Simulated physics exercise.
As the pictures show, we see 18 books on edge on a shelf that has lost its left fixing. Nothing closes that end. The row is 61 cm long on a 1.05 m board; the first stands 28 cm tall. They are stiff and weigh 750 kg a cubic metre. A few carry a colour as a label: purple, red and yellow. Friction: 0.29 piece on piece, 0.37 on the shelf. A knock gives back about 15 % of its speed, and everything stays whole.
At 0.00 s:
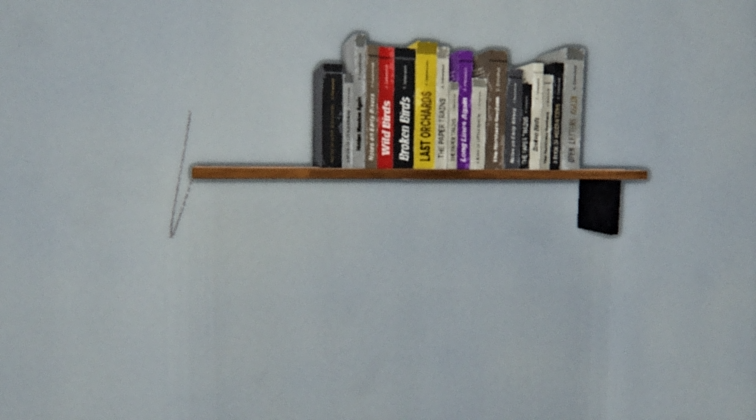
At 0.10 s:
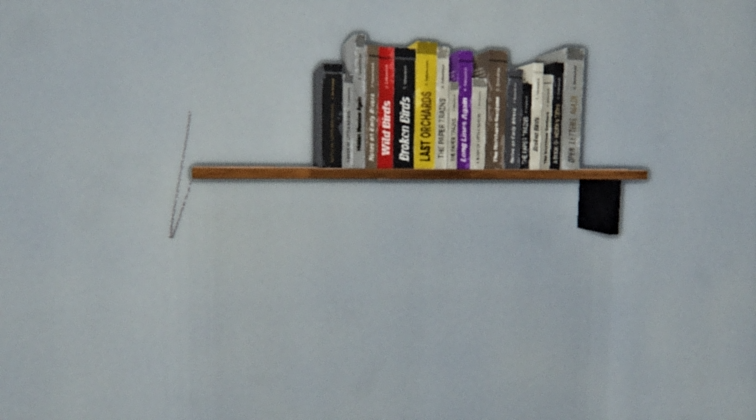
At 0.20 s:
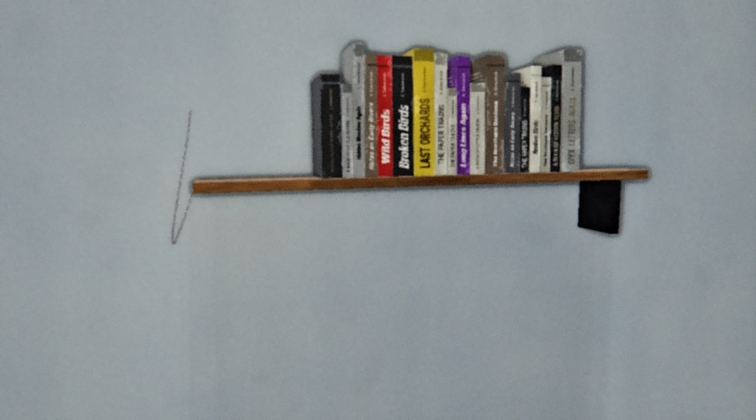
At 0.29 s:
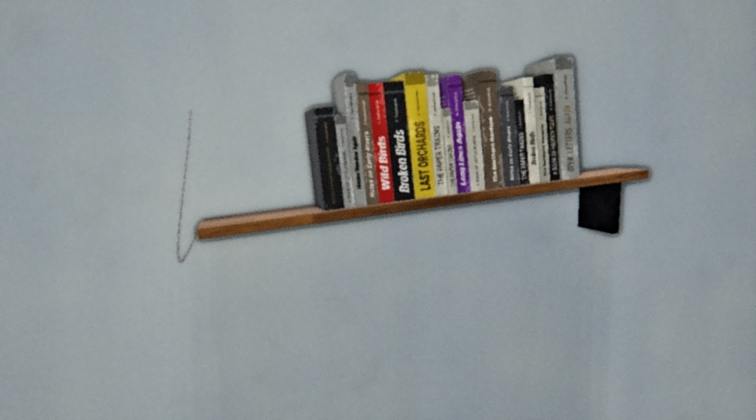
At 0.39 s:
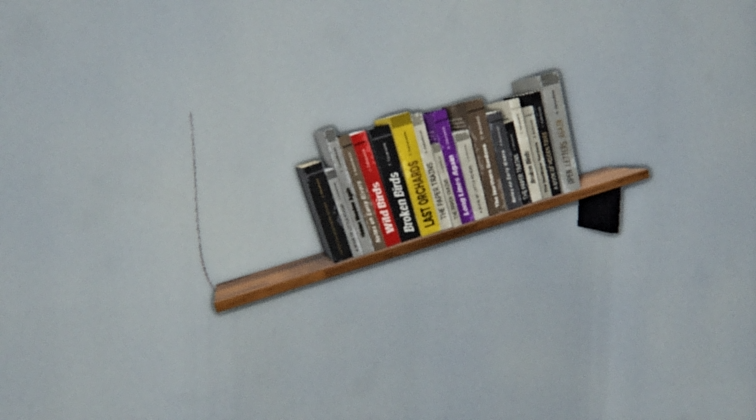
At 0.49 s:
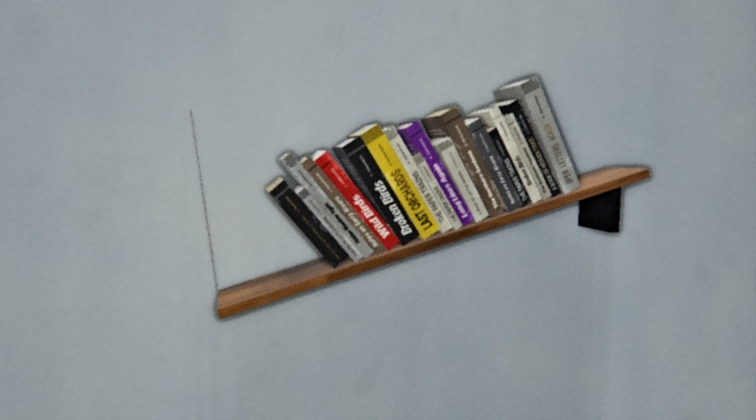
A wooden shelf holding a row of books against a pale wall tilts down at its left end until the slack cord there is drawn straight, and the books lean over to the left along the sloping board.
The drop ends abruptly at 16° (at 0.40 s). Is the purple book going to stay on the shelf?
The purple book stays up there.
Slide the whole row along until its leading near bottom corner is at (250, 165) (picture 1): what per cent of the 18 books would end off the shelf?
Then 40 per cent.
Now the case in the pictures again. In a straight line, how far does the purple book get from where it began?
About 40 cm.
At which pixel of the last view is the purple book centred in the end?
Near (333, 230).
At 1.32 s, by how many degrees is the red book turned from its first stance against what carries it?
About 100°.
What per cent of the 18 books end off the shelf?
Near 35 per cent.
After 0.64 s, none of the 18 books off the shelf, 18 disturbed; purple book 36° from how it stood; red book 48° from how it stood.
After 0.94 s, 1 of the 18 books off the shelf; purple book 57° from how it stood; yellow book on its side.
After 1.32 s, 6 of the 18 books off the shelf; purple book on its side; red book on its side.
In the end (1.7 s), 6 of the 18 books off the shelf; purple book on its side; yellow book on its side; red book 35° from how it stood, 65 cm lower. From the last view, middles, purple book near (333, 230), yellow book near (235, 283).
